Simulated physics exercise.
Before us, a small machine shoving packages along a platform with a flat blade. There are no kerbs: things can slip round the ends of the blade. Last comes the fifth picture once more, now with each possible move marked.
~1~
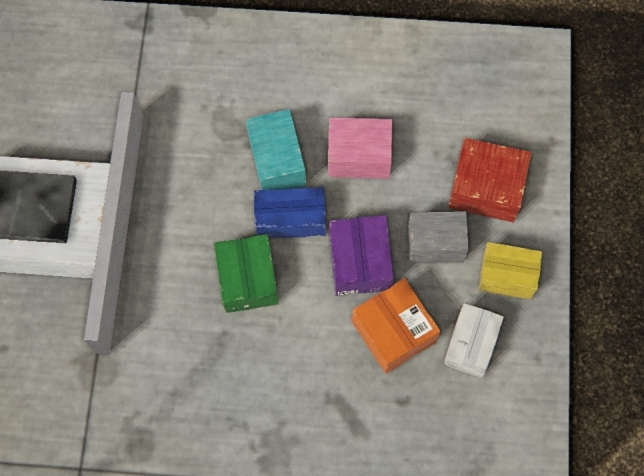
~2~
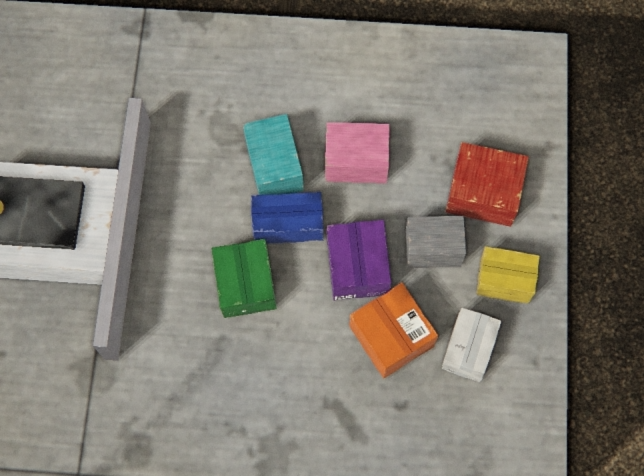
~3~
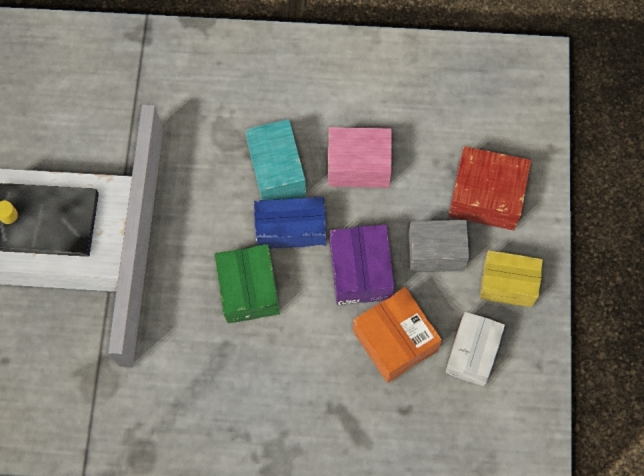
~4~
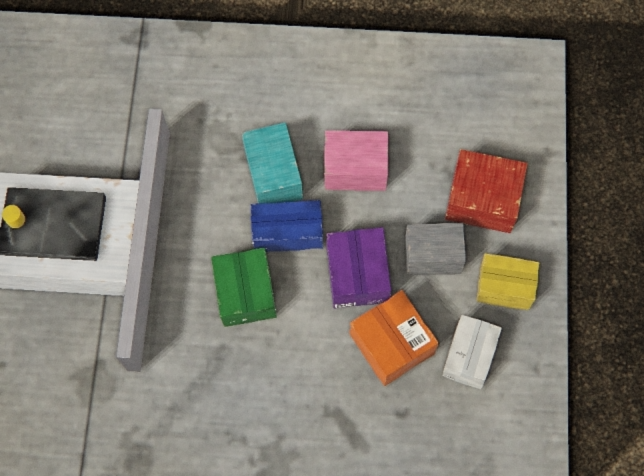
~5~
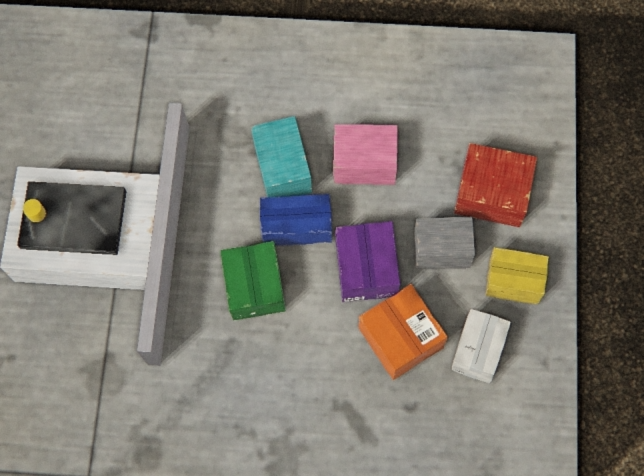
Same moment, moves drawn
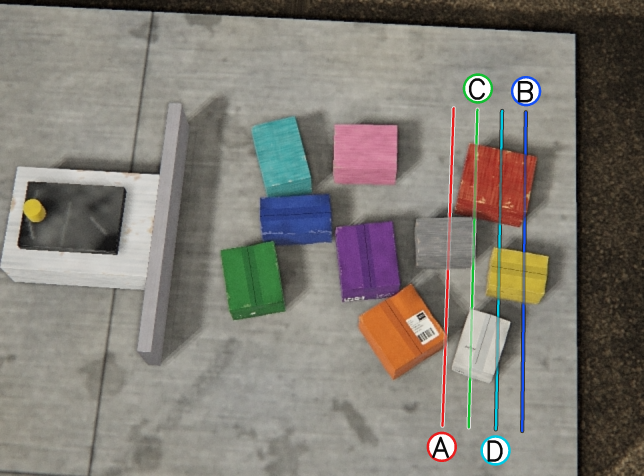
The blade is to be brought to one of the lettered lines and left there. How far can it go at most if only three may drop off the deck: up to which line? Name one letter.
The farthest such stop is C.
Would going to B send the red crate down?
By then, yes.
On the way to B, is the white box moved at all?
Yes.
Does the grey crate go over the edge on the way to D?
Yes.
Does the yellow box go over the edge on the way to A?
By then, yes.
On the marked copy, A at (448, 259); B at (524, 264); C at (473, 261); D at (499, 262).
With C. Early on, robot (191, 224); turquoise crate (311, 164); purple box (378, 262).
Further on, robot (304, 231); yellow box (590, 313); grey crate (545, 265).
At the end, robot (391, 236); red crate over the edge; grey crate over the edge; three fallen.
As for the rest, A is within the limit but short; B drops five; D drops five.
